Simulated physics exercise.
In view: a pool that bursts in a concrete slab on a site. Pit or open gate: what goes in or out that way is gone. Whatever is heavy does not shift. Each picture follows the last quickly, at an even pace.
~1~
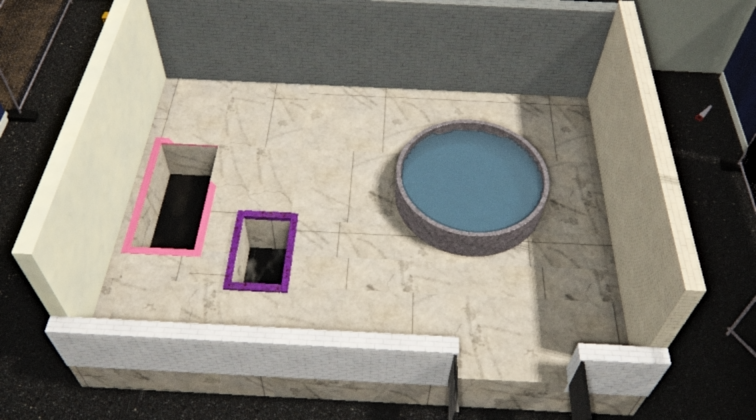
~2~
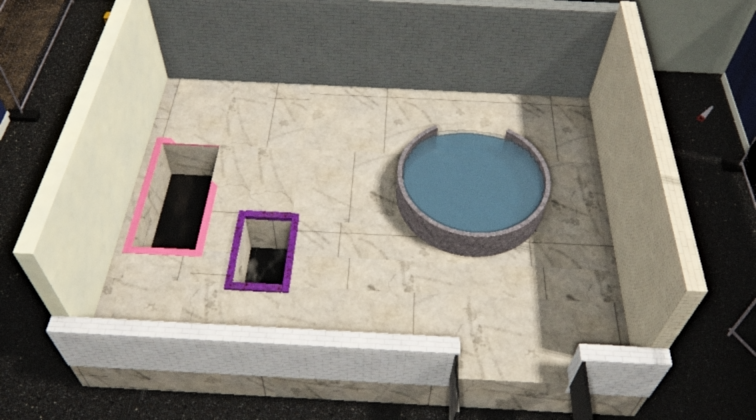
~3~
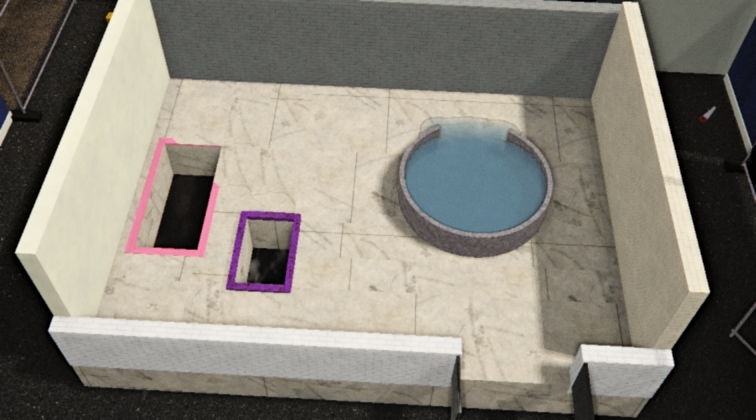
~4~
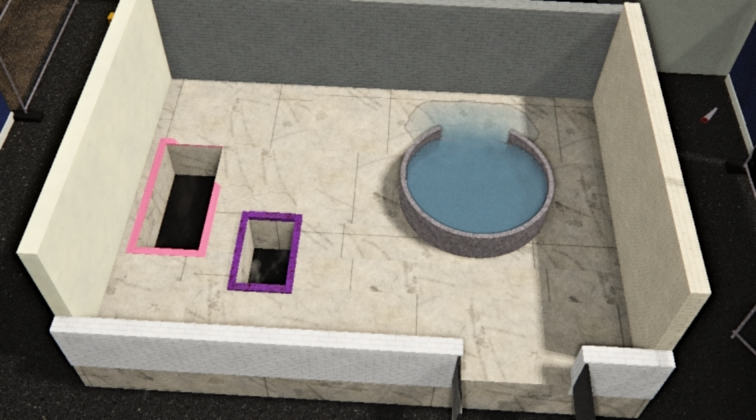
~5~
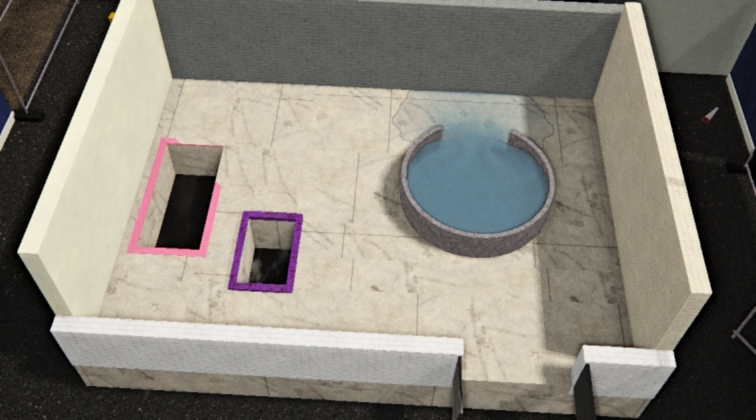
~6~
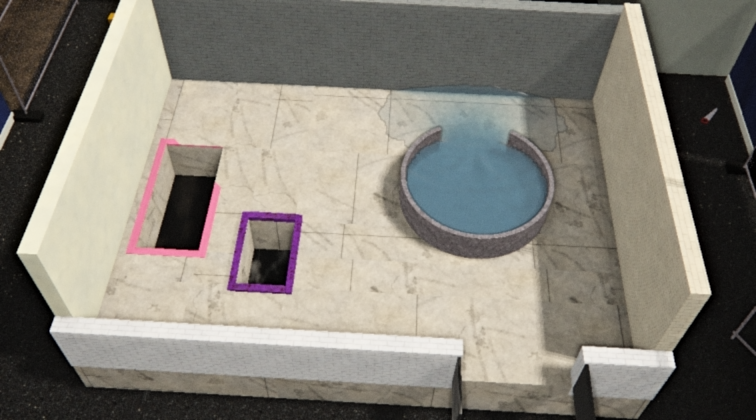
A round, stone-rimmed pool of blue water stands right of centre on a pale, veined slab, seen from high above, with walls around it and an opening at the lower right. To the left are two rectangular pits, a larger one edged pink and a smaller one edged purple. The pool's far rim breaks open and water spreads thinly toward the grey back wall, while the view shifts very slightly.
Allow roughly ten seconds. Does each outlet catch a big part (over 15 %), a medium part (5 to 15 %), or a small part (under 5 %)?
Parts caught - gate: A medium part; pink pit: A big part; purple pit: A small part.
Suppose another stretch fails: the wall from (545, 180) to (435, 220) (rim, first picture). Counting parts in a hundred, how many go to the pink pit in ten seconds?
Approximate share, pink: 6 in a hundred.
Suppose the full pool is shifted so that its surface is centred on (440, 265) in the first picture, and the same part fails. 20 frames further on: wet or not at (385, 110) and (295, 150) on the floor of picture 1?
First submerged, then submerged.
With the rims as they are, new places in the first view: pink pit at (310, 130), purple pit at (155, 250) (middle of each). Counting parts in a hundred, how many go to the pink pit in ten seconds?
Share, pink pit, approx.: 35 in a hundred.
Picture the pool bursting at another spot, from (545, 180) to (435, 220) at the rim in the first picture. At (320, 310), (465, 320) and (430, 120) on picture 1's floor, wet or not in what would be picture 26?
Result, in sequence: Inundated; inundated; untouched by the flood.
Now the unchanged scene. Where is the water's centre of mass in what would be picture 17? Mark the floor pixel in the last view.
At roughly (471, 159).
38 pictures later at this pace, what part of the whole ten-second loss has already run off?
Roughly 40 %.
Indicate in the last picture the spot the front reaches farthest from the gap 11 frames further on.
The front should reach about (259, 87).
A moment on, water covers 10 % of the floor; the gate 0 %, the pink pit 0 %, the purple pit 0 %.
Next, water covers 20 % of the floor; the gate 0 %, the pink pit 0 %, the purple pit 0 %.
Then, water covers 45 % of the floor; the gate 0 %, the pink pit 1 %, the purple pit 0 %.
Later, water covers 60 % of the floor; the gate 2 %, the pink pit 11 %, the purple pit 0 %.
In the end, water covers 75 % of the floor; the gate 9 %, the pink pit 24 %, the purple pit 0 %.
